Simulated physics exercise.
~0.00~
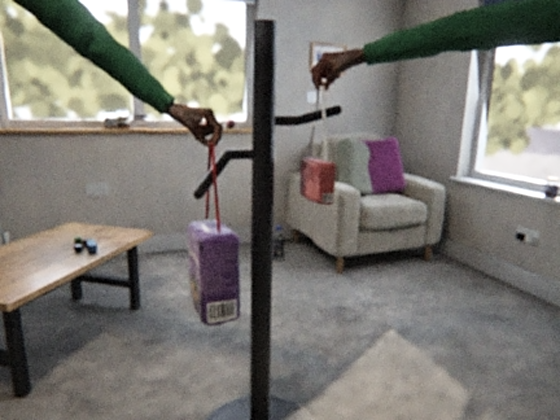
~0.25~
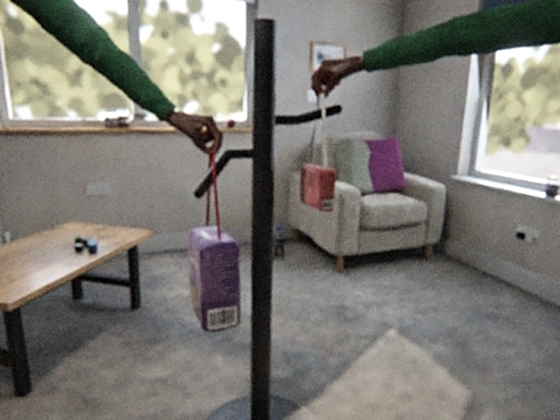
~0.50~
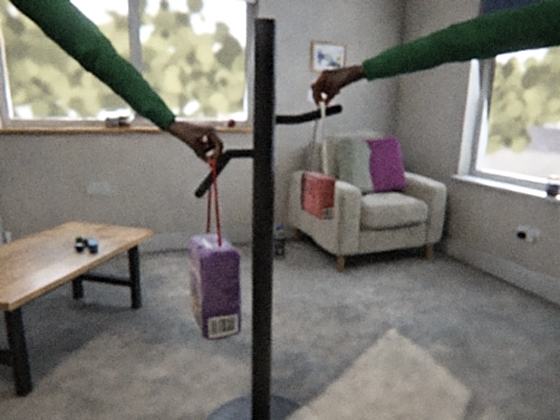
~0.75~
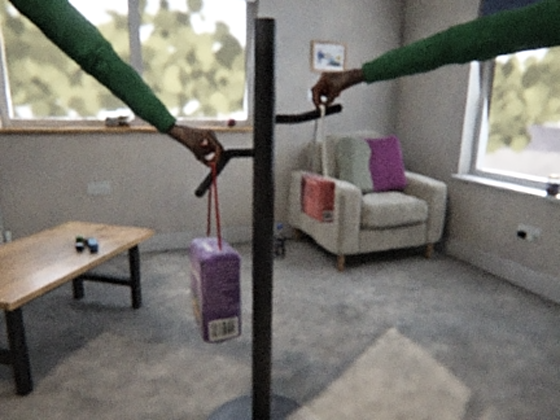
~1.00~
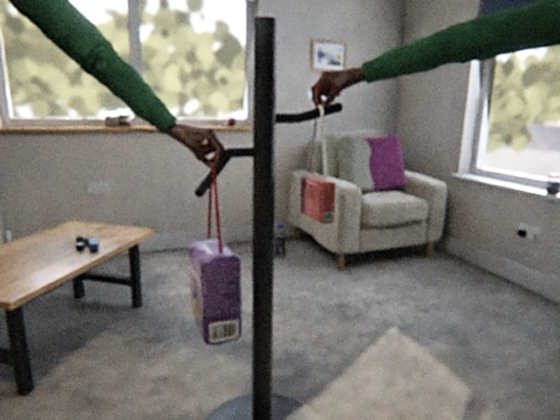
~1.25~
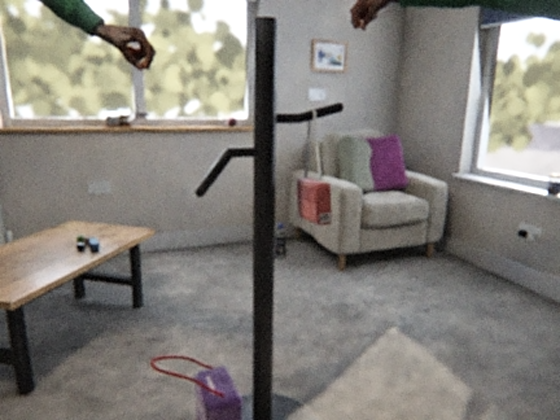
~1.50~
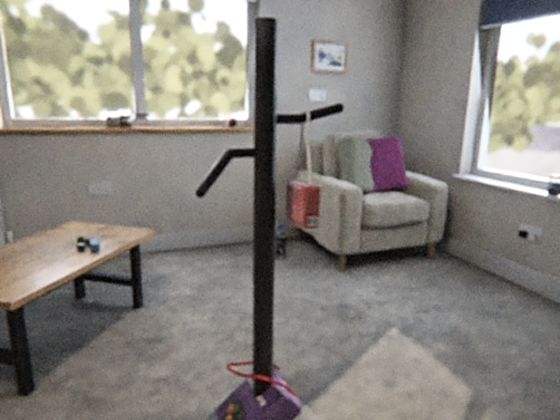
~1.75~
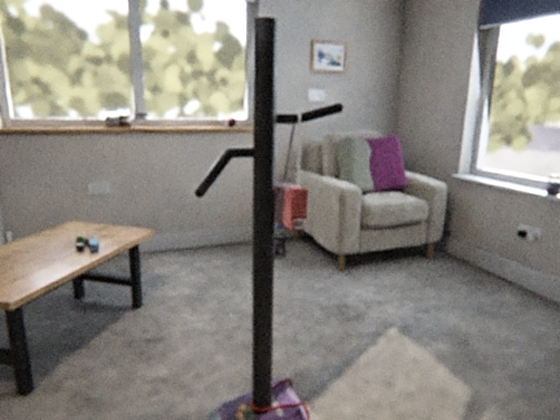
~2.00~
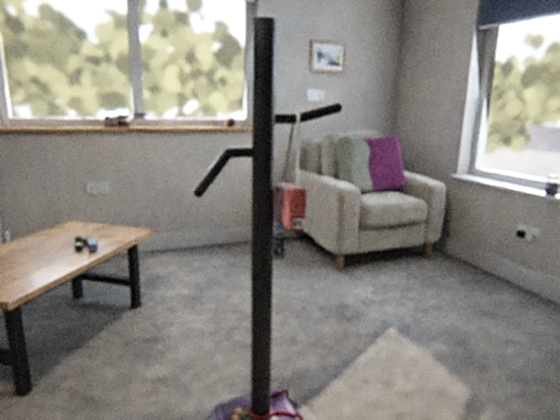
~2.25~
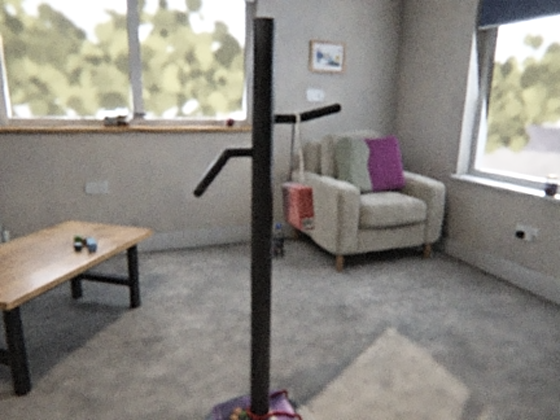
A black stand with two bare, hookless pegs rises in the middle of a grey-carpeted room, seen from the front by a slightly swaying camera. A wooden table sits at left and a pale armchair with a purple cushion at right, below bright windows. Two green-sleeved arms lower a purple sack by its red loop onto the left peg and a red pouch onto the right. The hands let go and withdraw, and the purple sack drops to the floor, tips over and settles by the stand's base. The red pouch swings gently and stays hanging.
